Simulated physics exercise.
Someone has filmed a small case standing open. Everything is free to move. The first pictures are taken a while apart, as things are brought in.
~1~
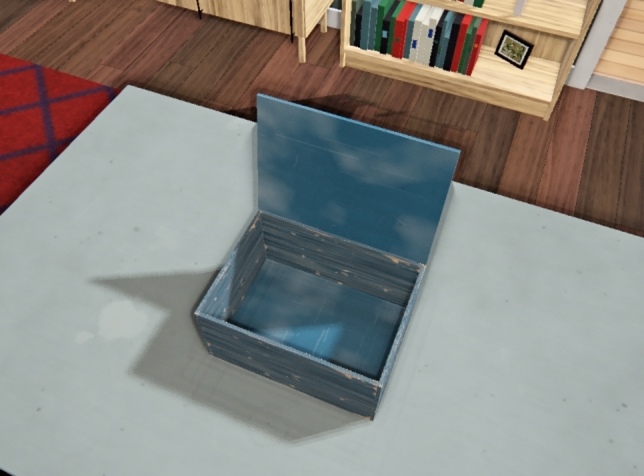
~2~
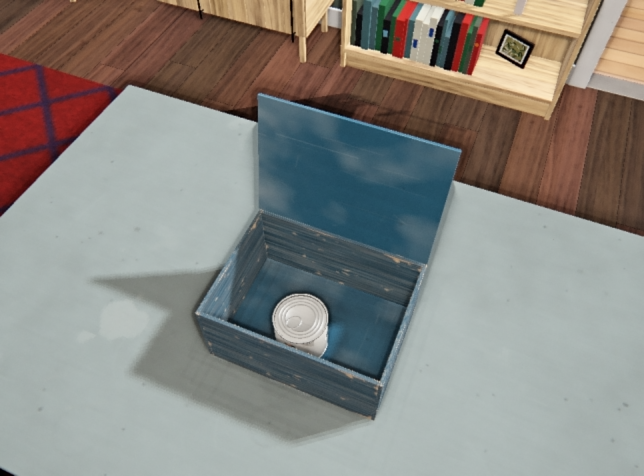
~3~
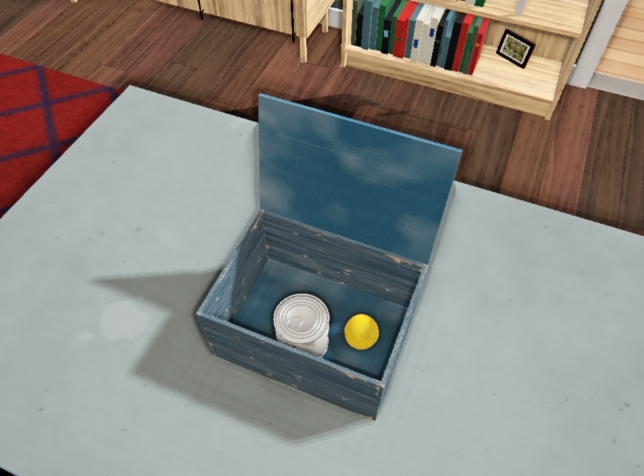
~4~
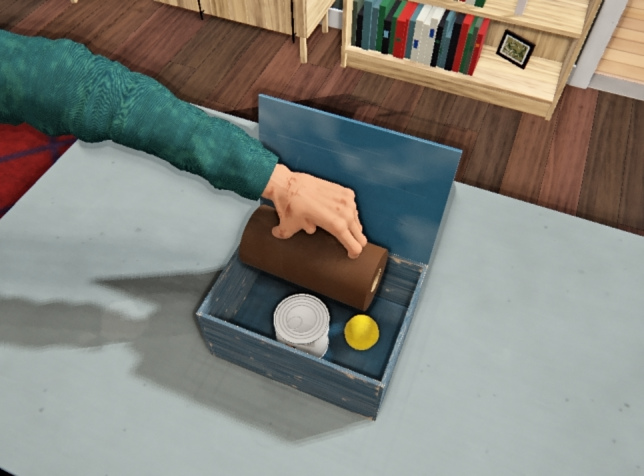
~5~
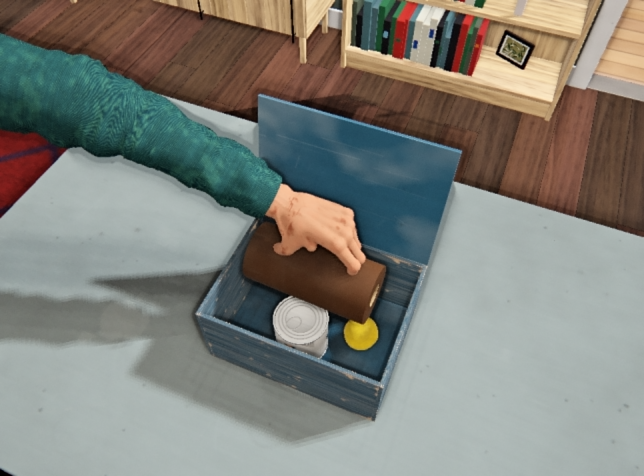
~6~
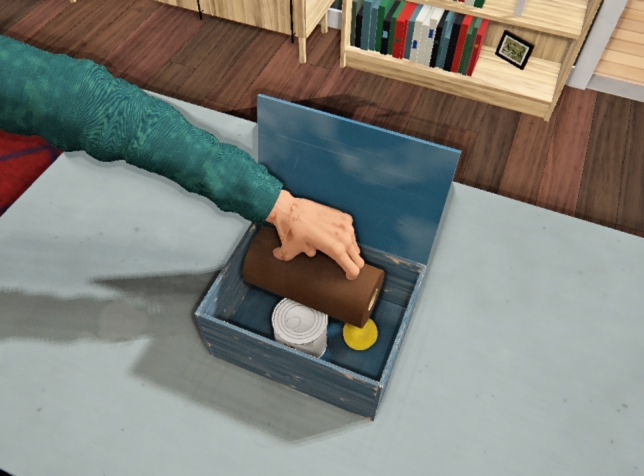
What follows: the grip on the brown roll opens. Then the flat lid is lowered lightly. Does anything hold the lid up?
Here the lid shuts flat.
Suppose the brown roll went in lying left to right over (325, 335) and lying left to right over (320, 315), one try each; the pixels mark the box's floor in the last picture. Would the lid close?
First try: It is held up; second try: It shuts flat.
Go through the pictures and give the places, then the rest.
The last thing is not in view yet, in the first frame.
The last thing is not in view yet, in the second frame.
The last thing is not in view yet; yellow lemon (362, 332), in the third frame.
Still above its spot; brown roll (314, 257); yellow lemon (362, 332), in the fourth frame.
Still above its spot; brown roll (314, 272); yellow lemon (361, 333), in the fifth frame.
In place under the hand; brown roll (314, 276); yellow lemon (360, 333), in the sixth frame.
Then, 0.60 s on from there, brown roll shifted about its own width near (331, 293); yellow lemon shifted about its own width.
Then, 1.40 s on from there, lid 70° above the rim; brown roll shifted about its own width near (331, 293); yellow lemon shifted about its own width.
Then, 2.10 s on from there, lid 20° above the rim; brown roll shifted about its own width near (331, 293); yellow lemon shifted about its own width.
In the end, lid shut; moved from the start, yellow lemon and brown roll; white tin unmoved. At the end, from the last picture's camera, brown roll near (331, 293).
